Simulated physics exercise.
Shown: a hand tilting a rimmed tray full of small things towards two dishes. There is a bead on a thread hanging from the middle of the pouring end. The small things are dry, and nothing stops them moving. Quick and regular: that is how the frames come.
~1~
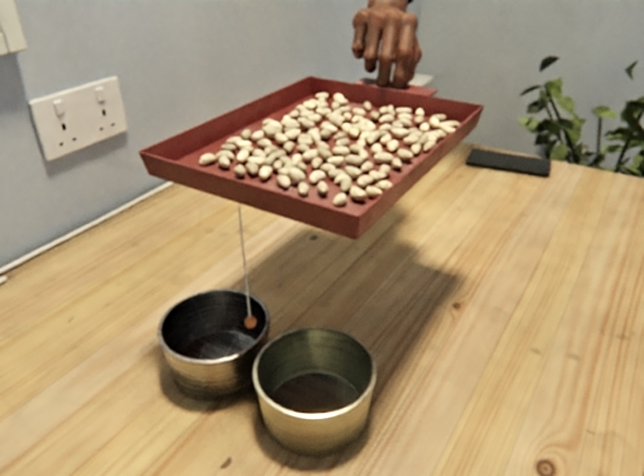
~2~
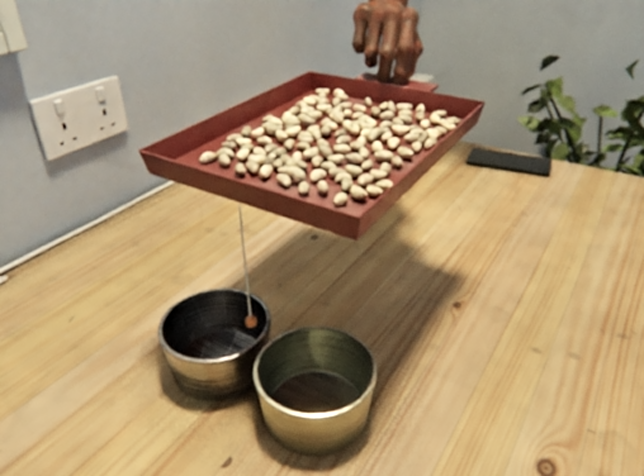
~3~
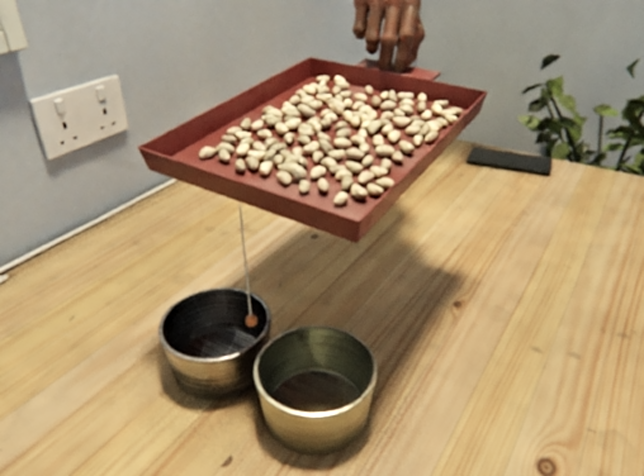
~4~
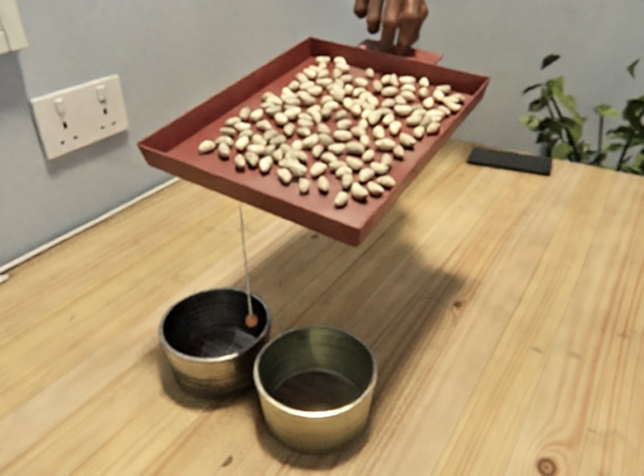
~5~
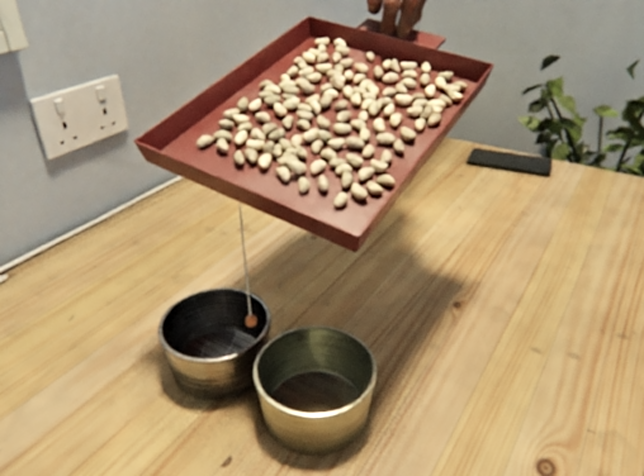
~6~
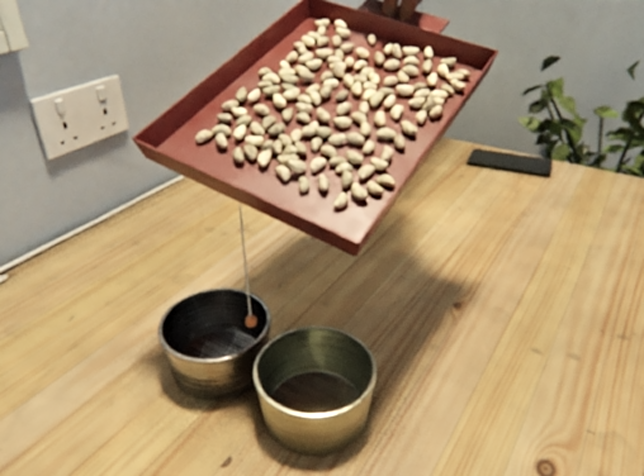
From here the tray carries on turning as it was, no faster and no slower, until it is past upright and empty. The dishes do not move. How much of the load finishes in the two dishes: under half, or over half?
Over half.
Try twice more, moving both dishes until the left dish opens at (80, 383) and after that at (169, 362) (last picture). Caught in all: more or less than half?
First try: A minority; second try: A minority.
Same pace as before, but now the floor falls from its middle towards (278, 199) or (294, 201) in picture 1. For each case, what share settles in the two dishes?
Case one near 30 %; case two near 50 %.
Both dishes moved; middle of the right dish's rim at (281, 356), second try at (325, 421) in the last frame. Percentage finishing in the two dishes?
The first gives 30 %, the second 60 %.
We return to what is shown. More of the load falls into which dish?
I'd say more ends in the right-side one.
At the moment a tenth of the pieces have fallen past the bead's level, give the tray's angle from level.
Somewhere near 85°.
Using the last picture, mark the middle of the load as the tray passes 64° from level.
Somewhere around pixel (321, 156) in the last picture.
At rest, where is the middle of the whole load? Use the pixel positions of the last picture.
(318, 408).
Soon after the last picture, tray tipped steeply; all on the tray.
A little later, tray tipped past a quarter turn; about half on the tray; about a quarter in the right dish; a small part outside both; about a quarter in the air.
Later still, tray tipped past a quarter turn; most in the right dish; about a quarter outside both.
At rest, tray tipped past a quarter turn; most in the right dish; none in the left dish; about a quarter outside both.
